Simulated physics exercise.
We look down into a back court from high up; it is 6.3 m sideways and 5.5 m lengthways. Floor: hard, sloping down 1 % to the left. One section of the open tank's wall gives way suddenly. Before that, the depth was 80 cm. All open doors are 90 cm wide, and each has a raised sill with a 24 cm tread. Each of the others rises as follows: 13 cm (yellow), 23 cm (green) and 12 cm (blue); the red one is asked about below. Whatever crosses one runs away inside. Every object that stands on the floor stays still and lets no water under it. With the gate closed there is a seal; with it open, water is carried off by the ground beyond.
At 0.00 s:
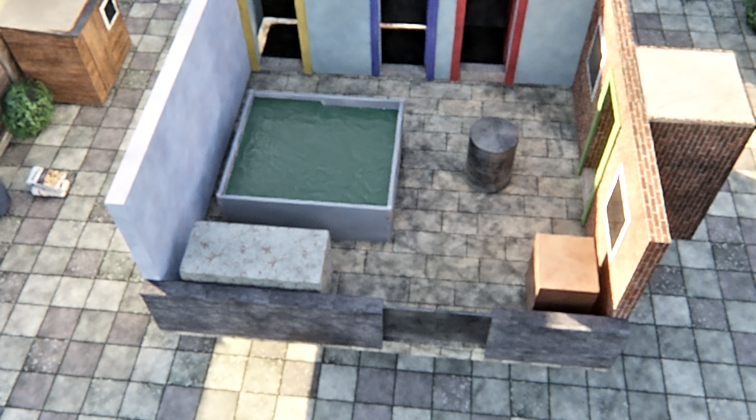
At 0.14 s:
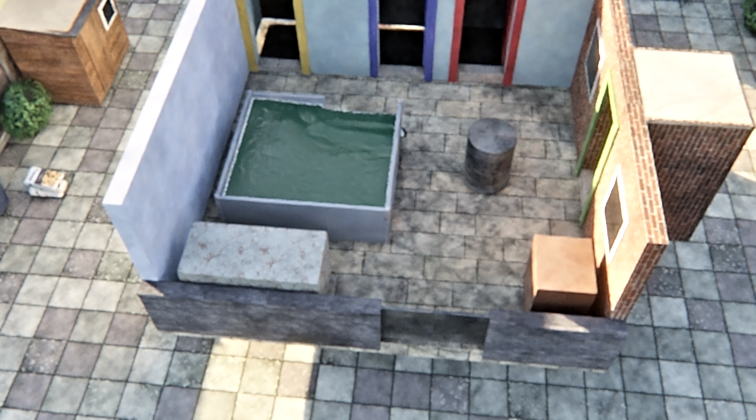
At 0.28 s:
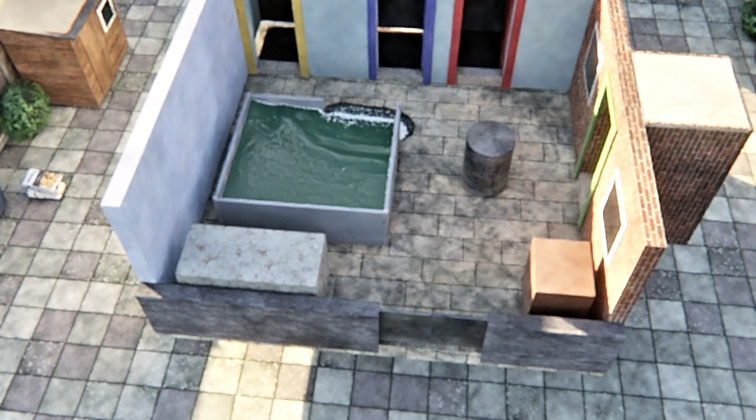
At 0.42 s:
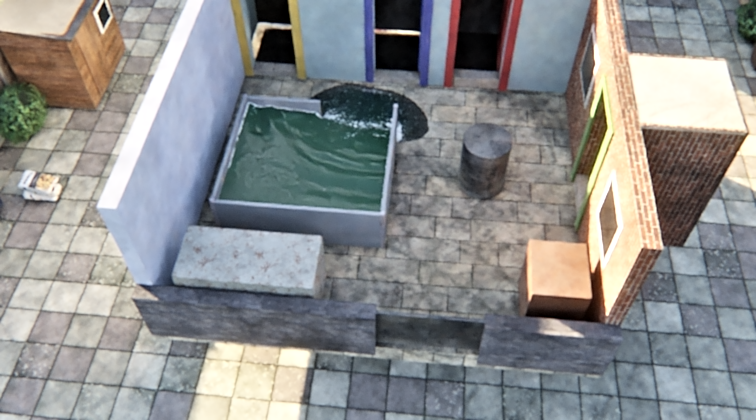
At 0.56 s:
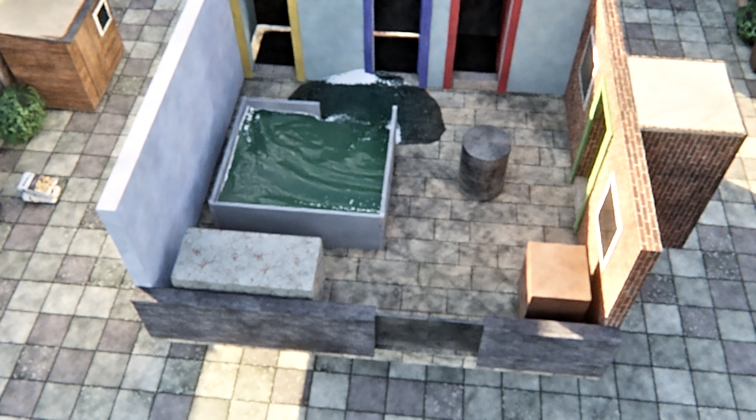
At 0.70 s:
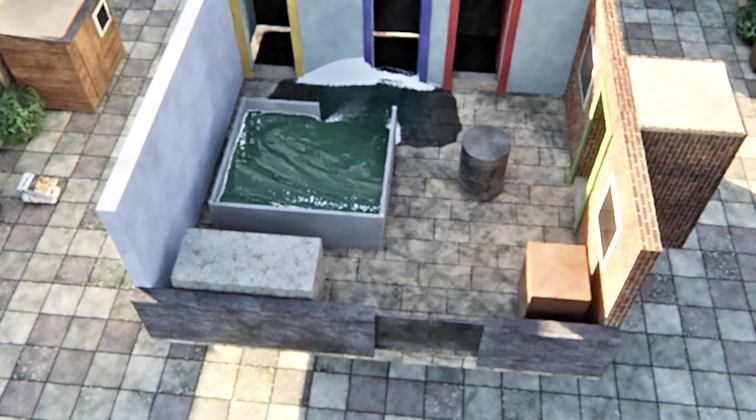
At the start, green water lies still in an open tank inside a walled court seen from above. Then part of the tank's far wall gives way, and water pours out behind it, spreading a dark, widening pool across the paving toward the colored doorways while the surface inside ripples and drops slightly.
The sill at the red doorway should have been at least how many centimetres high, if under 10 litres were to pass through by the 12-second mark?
At least some 16 cm.
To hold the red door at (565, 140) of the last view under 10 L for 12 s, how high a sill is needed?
Roughly 21 cm.
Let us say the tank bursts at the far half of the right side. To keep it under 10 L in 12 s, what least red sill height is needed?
About 32 centimetres.
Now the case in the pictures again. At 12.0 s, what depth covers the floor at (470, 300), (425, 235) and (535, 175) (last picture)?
Depths in order: 14 / 11 / 8 cm.
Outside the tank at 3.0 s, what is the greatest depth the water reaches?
Max depth: Near 37 cm.
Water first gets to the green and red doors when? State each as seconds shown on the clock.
Green 2.6 s, red 0.9 s.
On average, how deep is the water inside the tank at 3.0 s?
About 38 centimetres.
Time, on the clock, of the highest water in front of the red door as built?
1.8 s.
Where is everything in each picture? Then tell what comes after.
Still water, 80 cm deep, in the open tank at (316, 149); the red door at (487, 40) is dry, in the first frame.
Water pours out on the far side and has run 0.3 m, to a hidden place; about 6 cm deep outside, 80 cm at the back, in the second frame.
The front is at a hidden place, 0.8 m from the gap on the far side; 1.1 m2 of floor is wet, 80 cm left at the back, in the third frame.
The front is at (346, 87), 1.4 m from the gap on the far side; 2.5 m2 of floor is wet, 80 cm left at the back, in the fourth frame.
Water pours out on the far side and has run 1.8 m, to (375, 74); about 8 cm deep outside, 78 cm at the back, in the fifth frame.
The front is at (286, 80), 1.8 m from the gap on the far side; 4.8 m2 of floor is wet, 70 cm left at the back; the red door at (479, 49), 2.6 m from the gap, is still 0.5 m from the nearest water, in the sixth frame.
After 1.4 s water covers 25 % of the floor, deepest (54 cm) near (361, 86); 16 cm at the red door, 0 litres in over its 23 cm sill.
After 3.0 s water covers 50 % of the floor, deepest (37 cm) near (244, 80); 16 cm at the red door, 1 litre in over its 23 cm sill.
After 12.0 s water covers 100 % of the floor, deepest (22 cm) near (168, 317); 11 cm at the red door, 1 litre in over its 23 cm sill.
At the red door as built, the water arrived by 0.9 s and peaked near 22 cm at 1.8 s.
With a sill of 13 cm, 23 litres would have come in within the 12 s; with 17.5 cm, 7 litres. So under 10 litres takes about 16 cm.
